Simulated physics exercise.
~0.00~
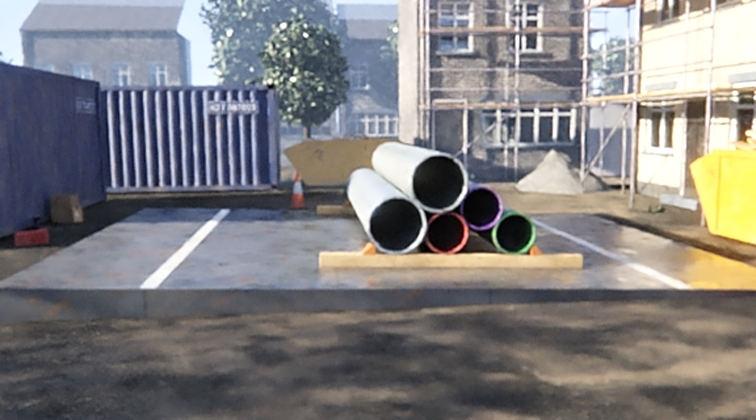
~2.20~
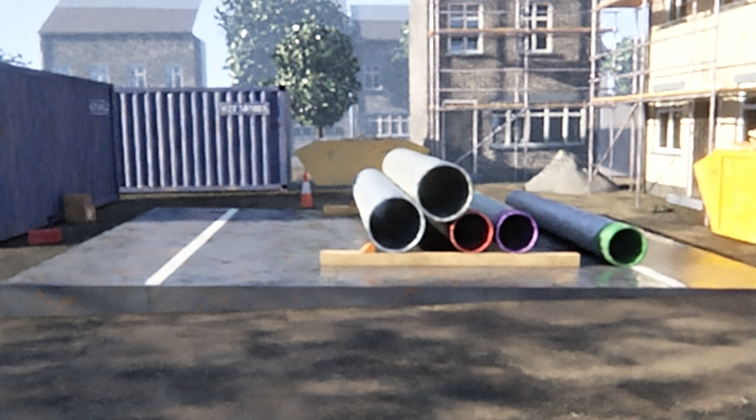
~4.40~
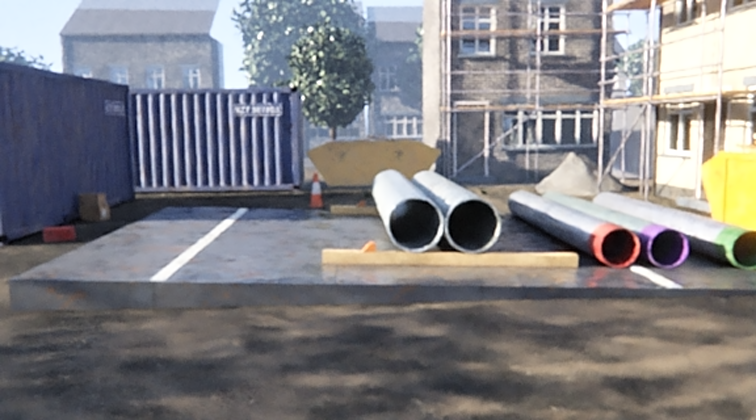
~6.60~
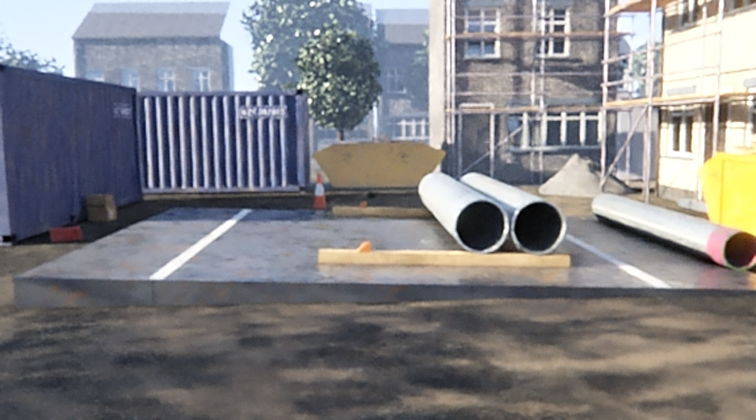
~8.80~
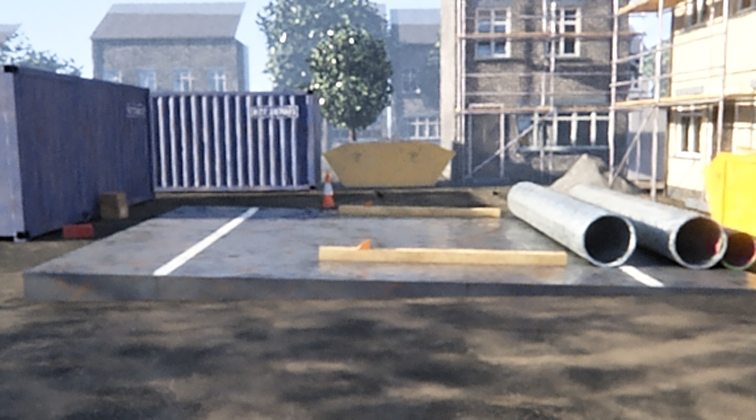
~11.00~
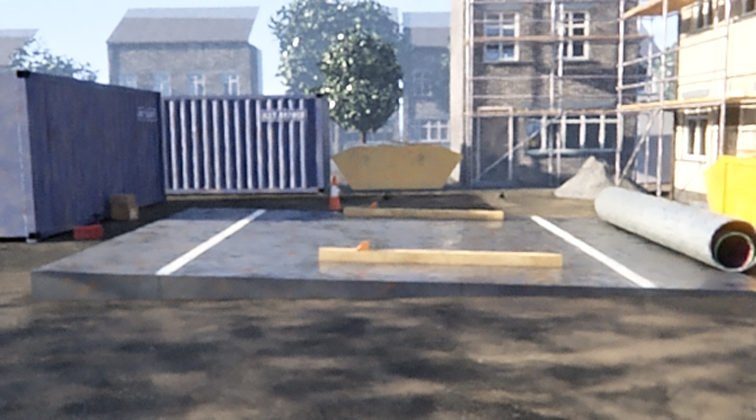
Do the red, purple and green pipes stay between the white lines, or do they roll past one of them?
All three roll past the white line on the right, with the green one leading and the purple and red ones following.
